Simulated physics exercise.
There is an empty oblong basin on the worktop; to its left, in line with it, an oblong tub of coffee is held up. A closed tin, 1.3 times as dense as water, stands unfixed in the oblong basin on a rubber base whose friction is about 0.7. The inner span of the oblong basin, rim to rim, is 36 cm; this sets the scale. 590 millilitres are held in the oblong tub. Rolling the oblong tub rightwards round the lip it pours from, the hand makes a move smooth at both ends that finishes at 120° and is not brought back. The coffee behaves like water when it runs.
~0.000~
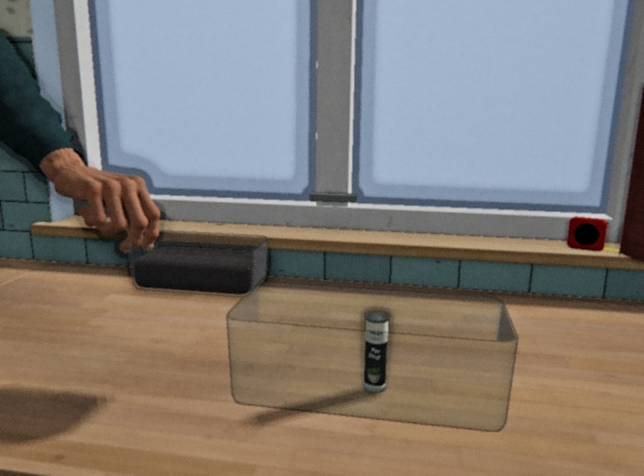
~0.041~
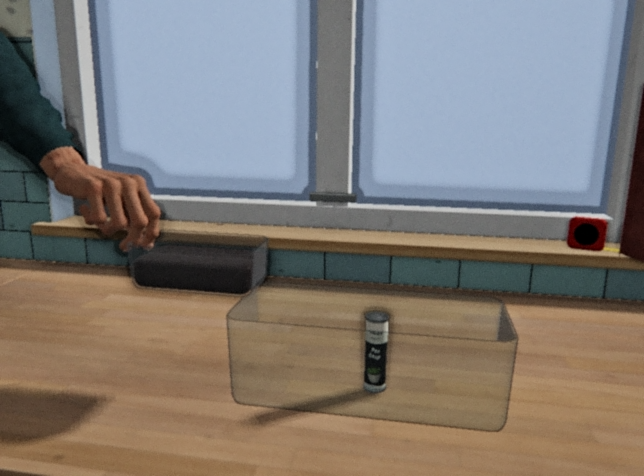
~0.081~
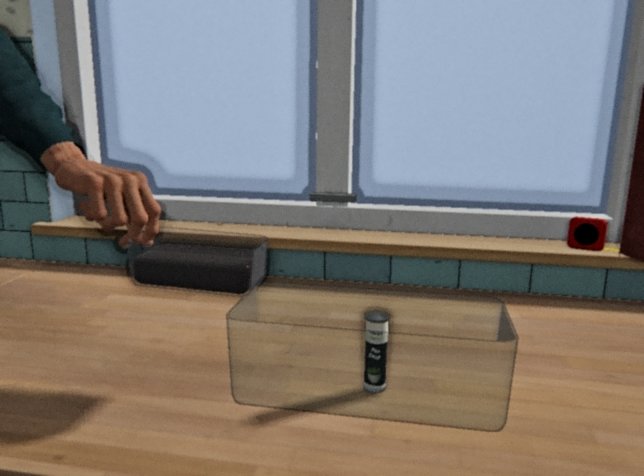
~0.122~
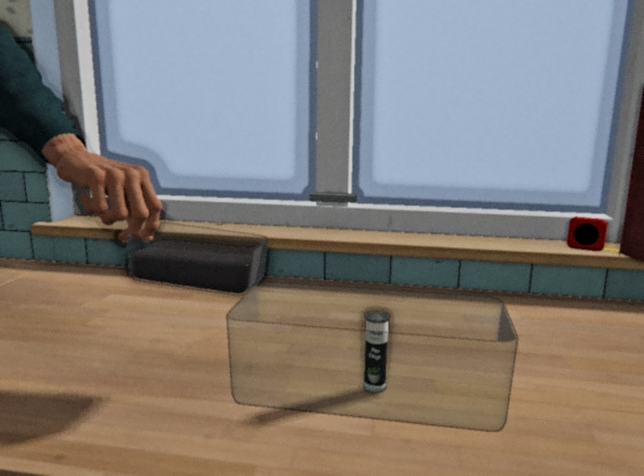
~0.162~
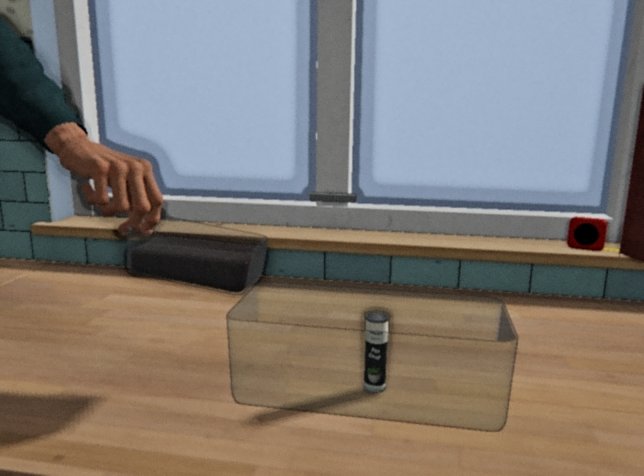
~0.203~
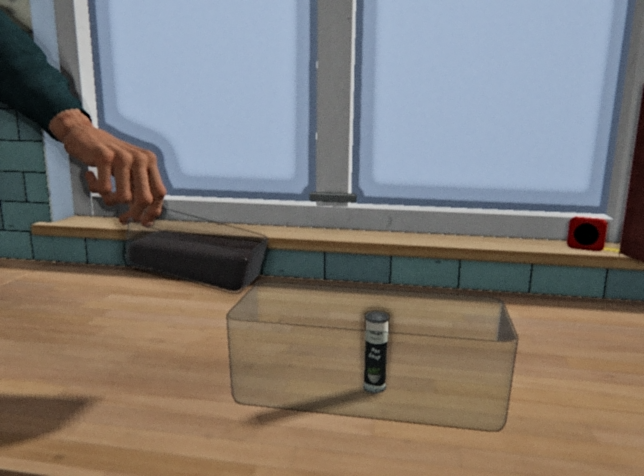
A hand in a dark green sleeve reaches in from the left above a wooden worktop, seen from slightly above, facing a frosted window and teal tiles. It holds a see-through oblong tub of dark coffee, left of a clear basin with a small dark tin showing, while a red object sits on the sill. The tub slowly tilts rightwards, its left side rising, while the view stays still.
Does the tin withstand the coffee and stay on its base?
Bet it holds up.
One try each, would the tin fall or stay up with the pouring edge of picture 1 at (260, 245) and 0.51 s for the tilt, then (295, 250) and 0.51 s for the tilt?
First it falls; then it falls.
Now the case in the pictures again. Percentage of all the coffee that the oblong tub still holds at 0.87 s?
Around 2 in a hundred is still there.
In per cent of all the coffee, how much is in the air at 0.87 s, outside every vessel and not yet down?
About 6 % of the total.
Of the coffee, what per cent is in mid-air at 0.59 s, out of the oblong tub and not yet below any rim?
Share: Roughly 50 per cent.
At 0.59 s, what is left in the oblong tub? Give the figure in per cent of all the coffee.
Roughly 32 %.
After 0.59 s the tilt is 78° and 33 per cent is still to pour; the tin stands where it began.
After 0.87 s the tilt is 116° and 2 per cent is still to pour; the tin stands where it began.
After 1.17 s the tilt is 120° and 0 per cent is still to pour; the tin stands where it began.
After 1.49 s the tilt is 120° and 0 per cent is still to pour; the tin stands where it began.
In the end the tin stands where it began.
